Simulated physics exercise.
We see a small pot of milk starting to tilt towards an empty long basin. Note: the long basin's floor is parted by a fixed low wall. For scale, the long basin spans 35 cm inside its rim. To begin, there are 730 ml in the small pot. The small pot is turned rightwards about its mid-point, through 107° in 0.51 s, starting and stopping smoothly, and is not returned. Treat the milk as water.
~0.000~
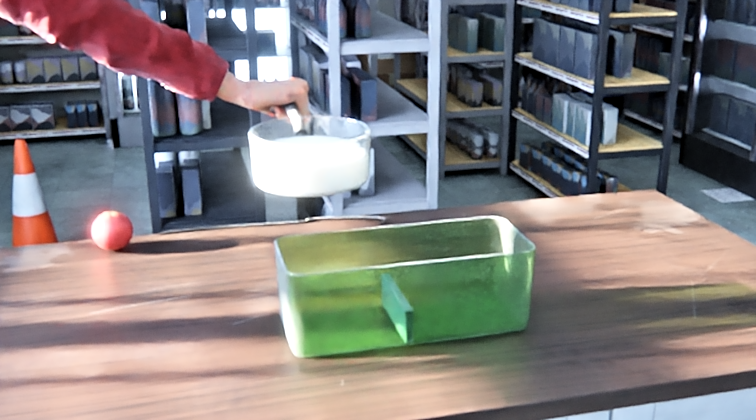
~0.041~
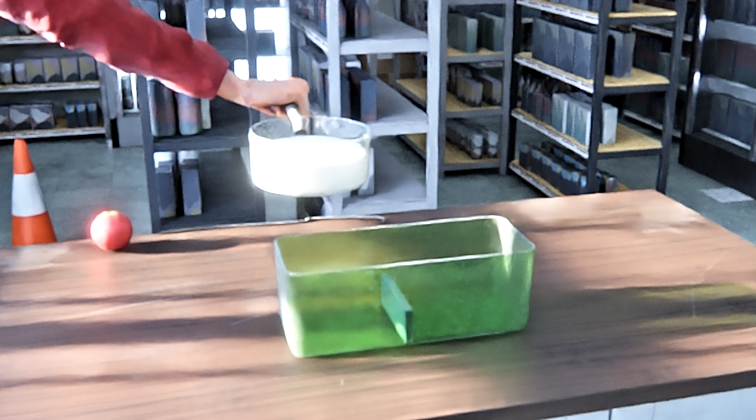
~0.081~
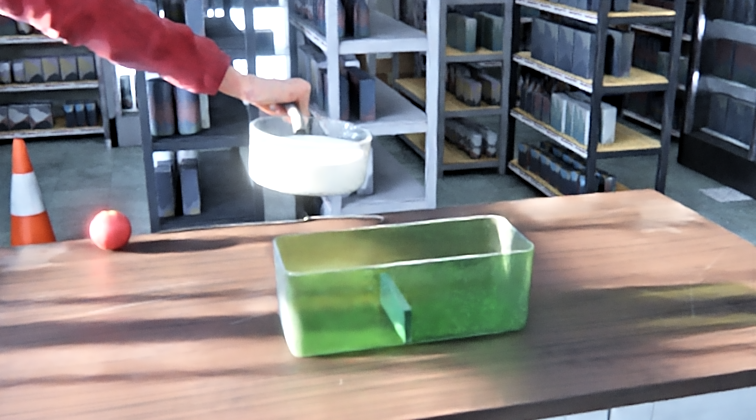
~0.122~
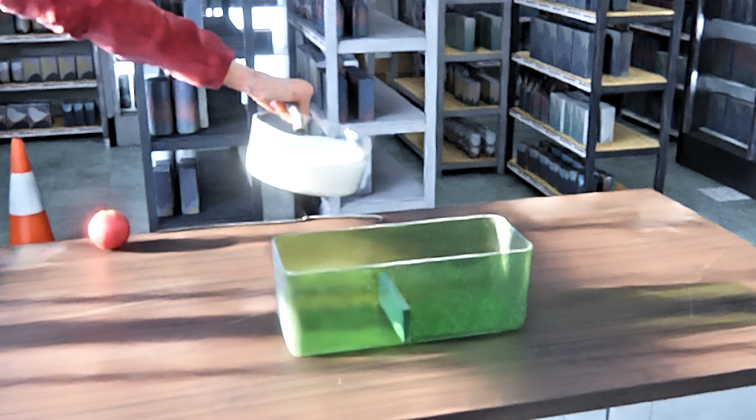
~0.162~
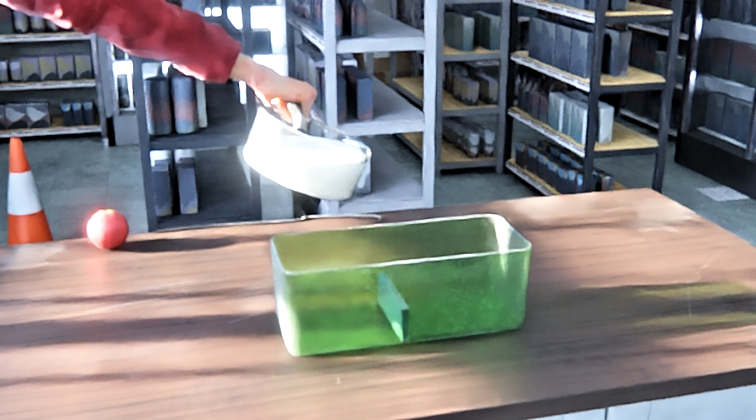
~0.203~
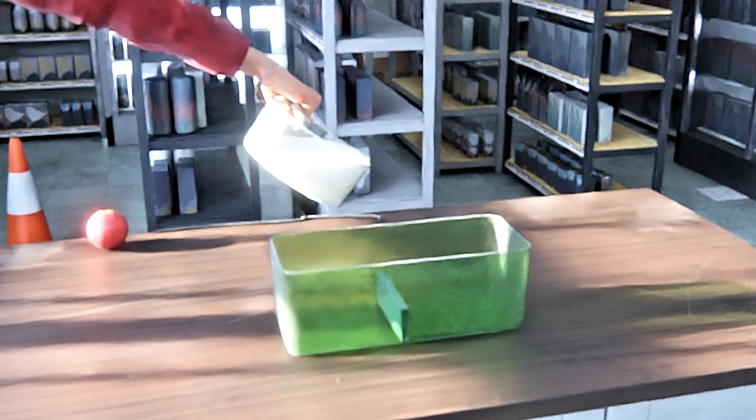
The clip shows a hand in a red sleeve holding a small pot of milk above a long green basin on a wooden table, first level, then turning it steadily rightwards into a clear tilt while the basin stays still.
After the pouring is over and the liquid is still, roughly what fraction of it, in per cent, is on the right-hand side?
Roughly 40 out of 100 parts.
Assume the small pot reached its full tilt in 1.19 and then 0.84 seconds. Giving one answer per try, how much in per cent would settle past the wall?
Roughly 60 per cent the first time and 55 per cent the second.
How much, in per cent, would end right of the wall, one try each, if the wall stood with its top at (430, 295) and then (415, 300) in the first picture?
The first try gives 15 percent and the second 30 percent.
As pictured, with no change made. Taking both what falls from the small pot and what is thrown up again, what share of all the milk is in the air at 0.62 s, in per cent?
Near 4 percent.
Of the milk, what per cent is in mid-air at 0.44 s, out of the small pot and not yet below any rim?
Share: Roughly 48 per cent.
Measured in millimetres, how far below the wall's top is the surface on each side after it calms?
About 30 mm on the left, about 38 mm on the right.
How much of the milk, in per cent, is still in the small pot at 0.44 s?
I'd estimate some 16 % remains.
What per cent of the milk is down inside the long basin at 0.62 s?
Some 92 per cent.
By 0.44 s the tilt is 103° and 17 per cent is still to pour, 14 is left of the wall and 21 right of it.
By 0.62 s the tilt is 107° and 4 per cent is still to pour, 51 is left of the wall and 41 right of it.
By 0.81 s the tilt is 107° and 0 per cent is still to pour, 53 is left of the wall and 39 right of it.
By 1.01 s the tilt is 107° and 0 per cent is still to pour, 56 is left of the wall and 41 right of it.
At rest 56 per cent lies left of the wall, 40 right of it and 3 outside.
